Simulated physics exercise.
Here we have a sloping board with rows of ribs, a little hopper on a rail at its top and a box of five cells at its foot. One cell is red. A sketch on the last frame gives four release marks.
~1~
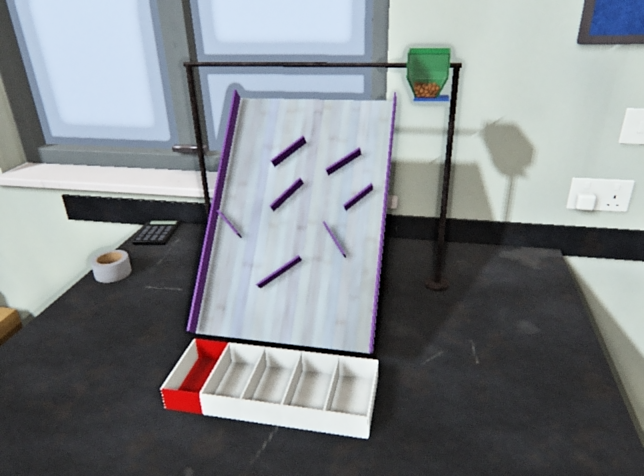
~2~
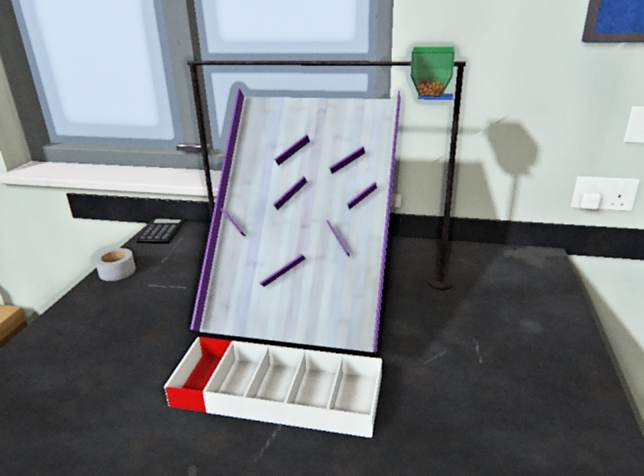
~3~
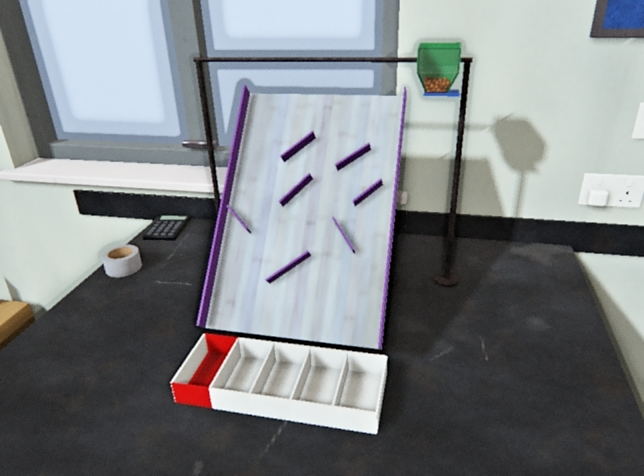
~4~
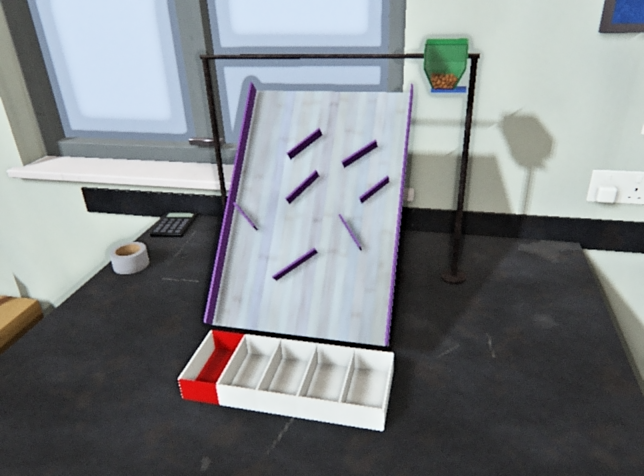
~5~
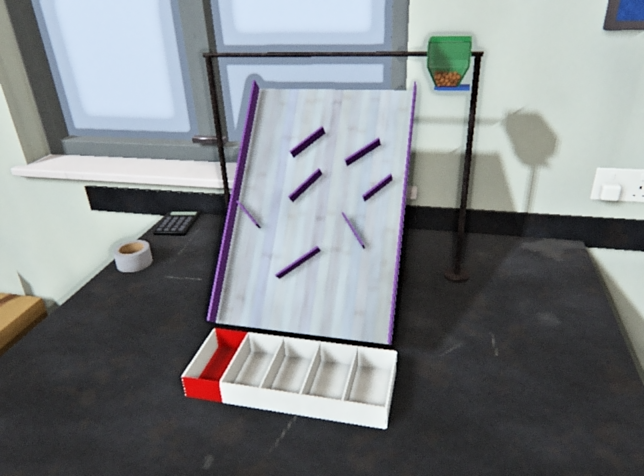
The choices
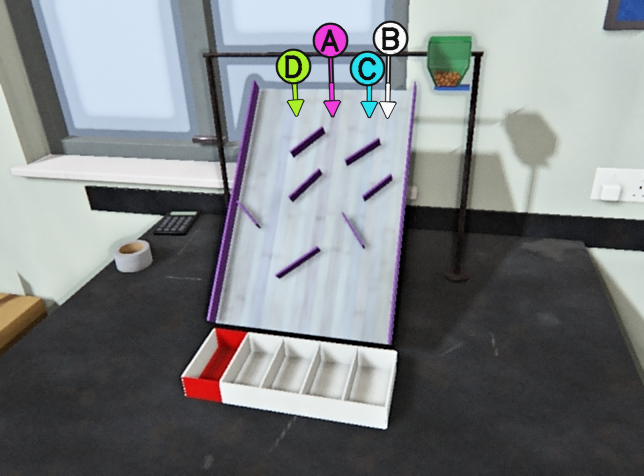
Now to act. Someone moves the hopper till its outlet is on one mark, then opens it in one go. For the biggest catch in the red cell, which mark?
The best mark is C.
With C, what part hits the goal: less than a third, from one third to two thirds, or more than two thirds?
Mark C gives more than two thirds.
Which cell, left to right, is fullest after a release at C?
The first from the left.
On the marked copy, mark A meets the board at (332, 110); mark B meets the board at (387, 112); mark C meets the board at (369, 111); mark D meets the board at (296, 110).
Choosing A, about half in the red cell, about half in other cells.
Choosing B, about half in the red cell, about half in other cells, a stray few outside the box.
Choosing C, most in the red cell, a small part in other cells, a small part outside the box.
Choosing D, about a third in the red cell, about two thirds in other cells.
